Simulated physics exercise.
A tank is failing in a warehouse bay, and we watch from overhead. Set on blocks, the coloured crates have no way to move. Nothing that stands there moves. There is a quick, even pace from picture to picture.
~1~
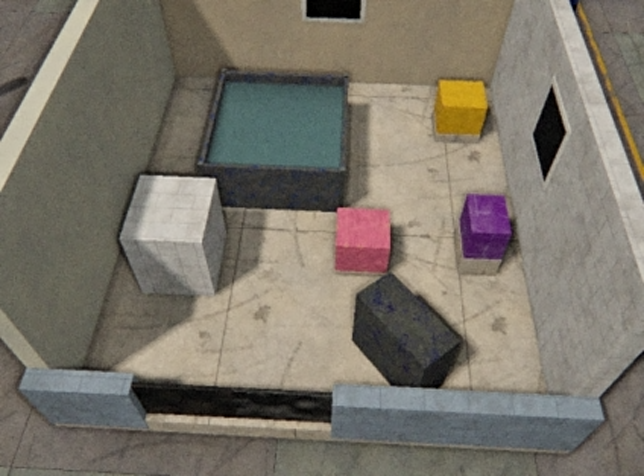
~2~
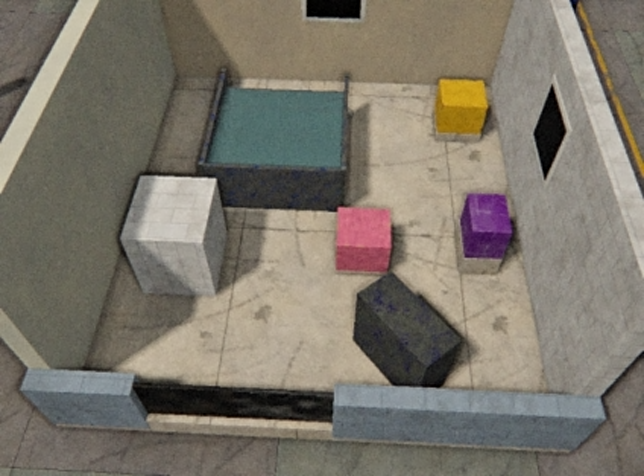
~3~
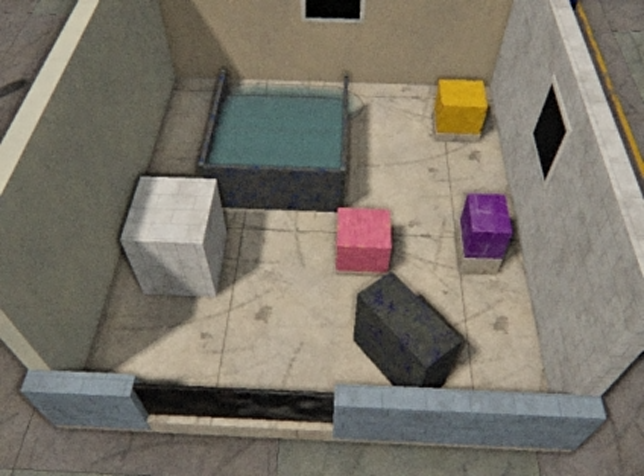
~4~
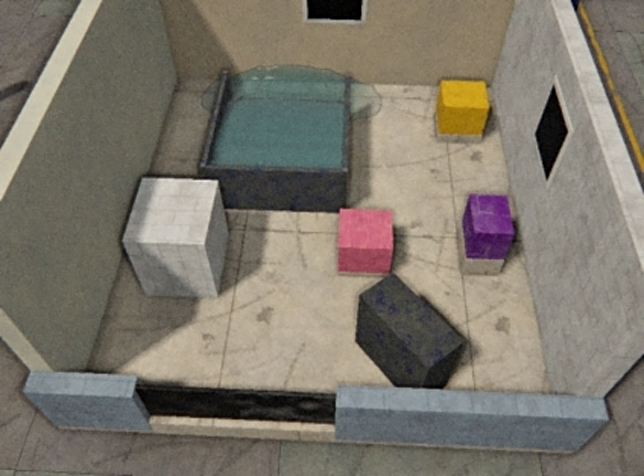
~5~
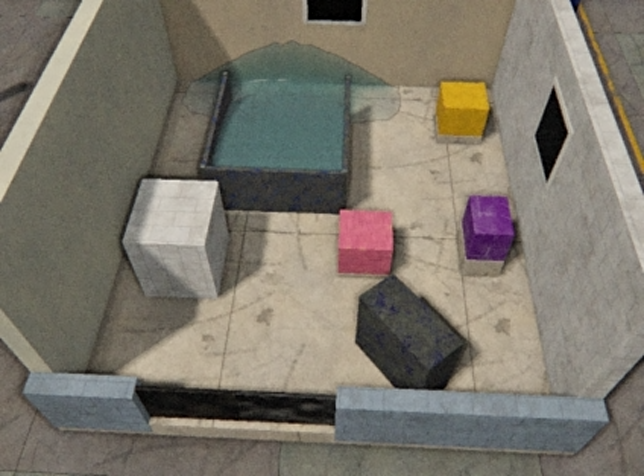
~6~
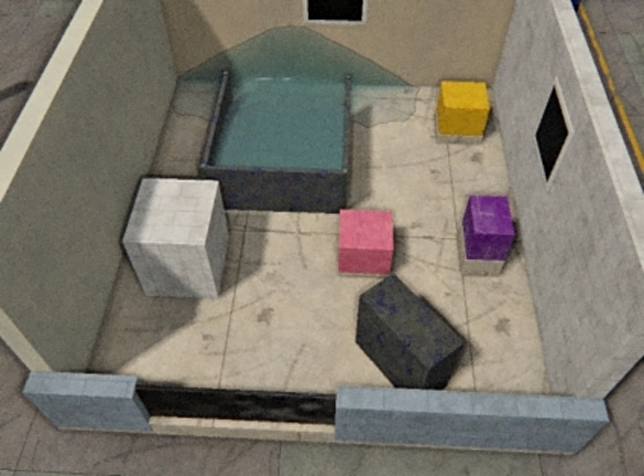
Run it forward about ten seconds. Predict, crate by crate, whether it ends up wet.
Result: The yellow crate has water on it afterwards; the purple crate has no water on it afterwards; the pink crate has water on it afterwards.
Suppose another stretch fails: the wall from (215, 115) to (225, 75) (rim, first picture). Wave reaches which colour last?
It's the one in purple.
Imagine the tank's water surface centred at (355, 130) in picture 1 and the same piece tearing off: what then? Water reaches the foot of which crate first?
I'd go with the yellow one.
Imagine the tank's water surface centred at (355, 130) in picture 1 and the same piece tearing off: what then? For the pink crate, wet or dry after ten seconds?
I reckon the pink crate is overrun.
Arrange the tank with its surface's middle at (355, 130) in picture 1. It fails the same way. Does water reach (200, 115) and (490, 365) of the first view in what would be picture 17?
The first is wetted, and then the second is not reached.
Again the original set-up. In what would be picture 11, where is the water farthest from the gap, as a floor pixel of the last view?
Estimated pixel: (488, 95).
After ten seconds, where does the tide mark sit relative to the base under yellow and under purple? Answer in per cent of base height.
Around 230 in a hundred for the first and 70 in a hundred for the second.
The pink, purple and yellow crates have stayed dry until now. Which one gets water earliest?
It's the yellow crate.
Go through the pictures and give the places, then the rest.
The first picture shows the tank at (279, 122) is whole and still.
In the second picture, the front is at (349, 116), out from the gap on the tank's far side.
In the third picture, water pours out on the tank's far side and has run to a hidden place.
In the fourth picture, water pours out on the tank's far side and has run to (369, 88).
In the fifth picture, water pours out on the tank's far side and has run to (393, 88).
In the sixth picture, water pours out on the tank's far side and has run to (414, 88).
A moment on, water covers 20 % of the floor; the yellow crate water round its plinth, the purple crate not reached, the pink crate not reached.
Next, water covers 40 % of the floor; the yellow crate water round its plinth, the purple crate not reached, the pink crate not reached.
Then, water covers 70 % of the floor; the yellow crate water round its plinth, the purple crate water round its plinth, the pink crate water round its plinth.
Later, water covers 95 % of the floor; the yellow crate water round its plinth, the purple crate water round its plinth, the pink crate water round its plinth.
In the end, water covers 100 % of the floor; the yellow crate was topped, the purple crate stayed above the water, the pink crate was topped.
